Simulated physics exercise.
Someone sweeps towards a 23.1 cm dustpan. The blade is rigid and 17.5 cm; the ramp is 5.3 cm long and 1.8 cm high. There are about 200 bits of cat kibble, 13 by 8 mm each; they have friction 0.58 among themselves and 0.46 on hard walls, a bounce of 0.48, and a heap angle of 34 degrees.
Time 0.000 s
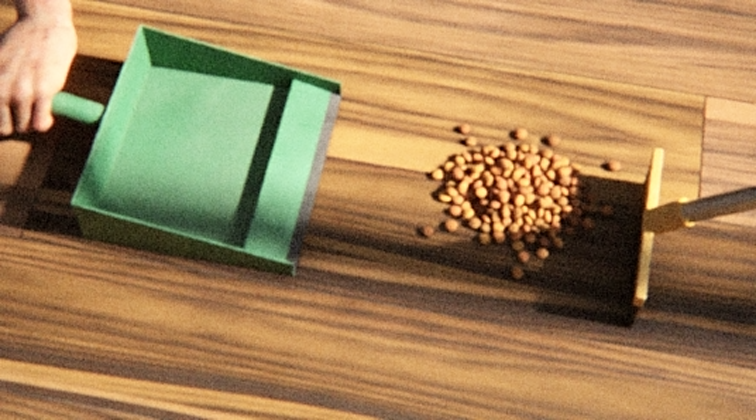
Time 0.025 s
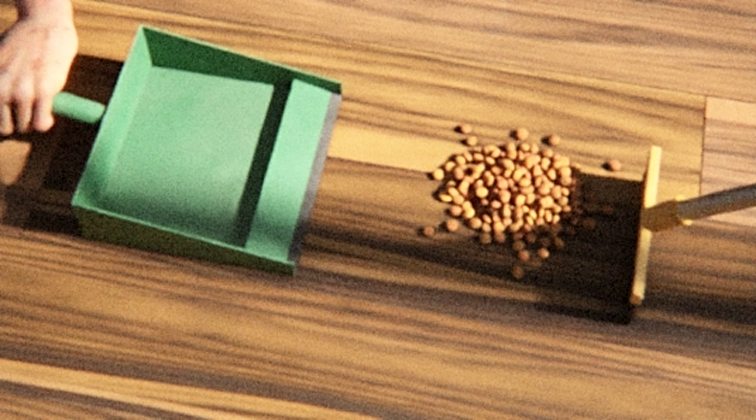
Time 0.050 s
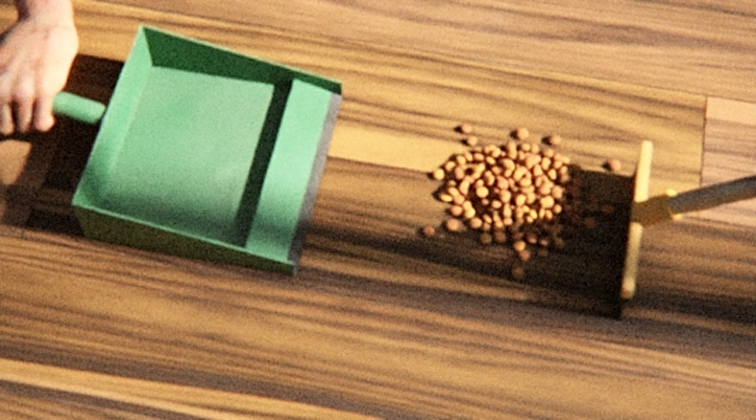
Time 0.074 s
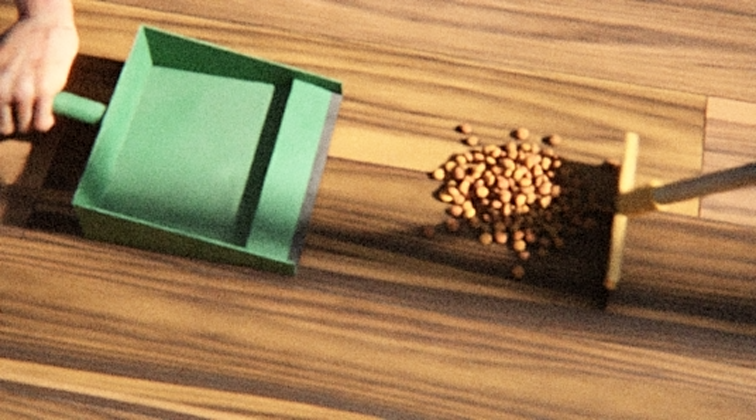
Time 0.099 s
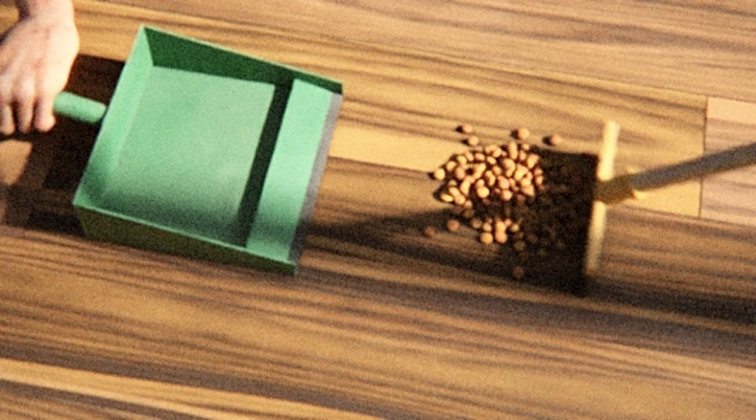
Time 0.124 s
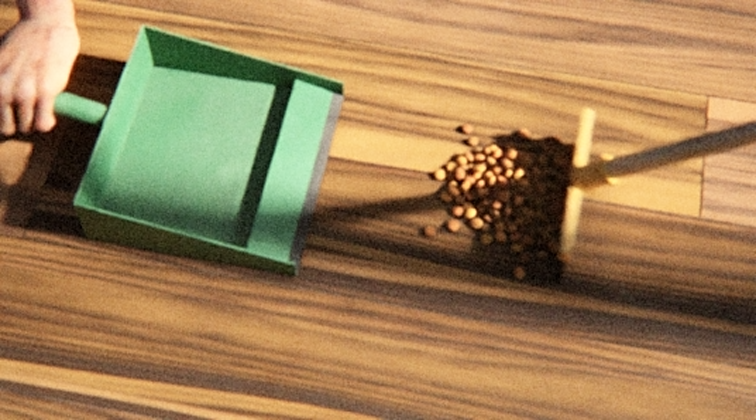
A yellowish blade on a long handle slides leftward across a striped wooden floor, seen from above at a slant, while the view holds still. At left, a hand grips the handle of a green dustpan that stays in place, its open edge facing a loose pile of small brown kibble. The blade closes in on the pile's right side, its shadow covering more pieces, and begins nudging the nearest ones.
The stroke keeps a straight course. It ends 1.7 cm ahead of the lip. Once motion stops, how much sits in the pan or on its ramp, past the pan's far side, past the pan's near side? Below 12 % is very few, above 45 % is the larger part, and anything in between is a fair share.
In the pan or on its ramp: A fair share, past the pan's far side: A fair share, past the pan's near side: Very few.
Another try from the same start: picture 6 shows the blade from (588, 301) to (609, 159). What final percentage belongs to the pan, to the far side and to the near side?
The pan gets 20, the far side 0 and the near side 5.
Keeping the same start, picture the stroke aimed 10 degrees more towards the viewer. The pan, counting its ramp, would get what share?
That would give about 55 percent.
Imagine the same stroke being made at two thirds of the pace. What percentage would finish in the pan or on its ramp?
Share: Close to 30 %.
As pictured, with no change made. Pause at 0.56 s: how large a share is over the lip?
I'd say some 35 per cent.
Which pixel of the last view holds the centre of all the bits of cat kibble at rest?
I'd put it at about (317, 117).
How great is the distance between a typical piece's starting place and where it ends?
I'd say close to 24 cm.
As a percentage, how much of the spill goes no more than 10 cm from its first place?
About 0 %.
After 0.25 s, middle of the blade 13 cm from the lip; 0 % over the lip, far side 15 %, near side 0 %.
After 0.34 s, middle of the blade 4 cm from the lip; 5 % over the lip, far side 30 %, near side 0 %.
After 0.56 s, middle of the blade 2 cm from the lip; 35 % over the lip, far side 30 %, near side 0 %.
At rest (1.2 s), pan 35 %, far side 30 %, near side 0 %, in front of the lip or behind the blade 30 %.
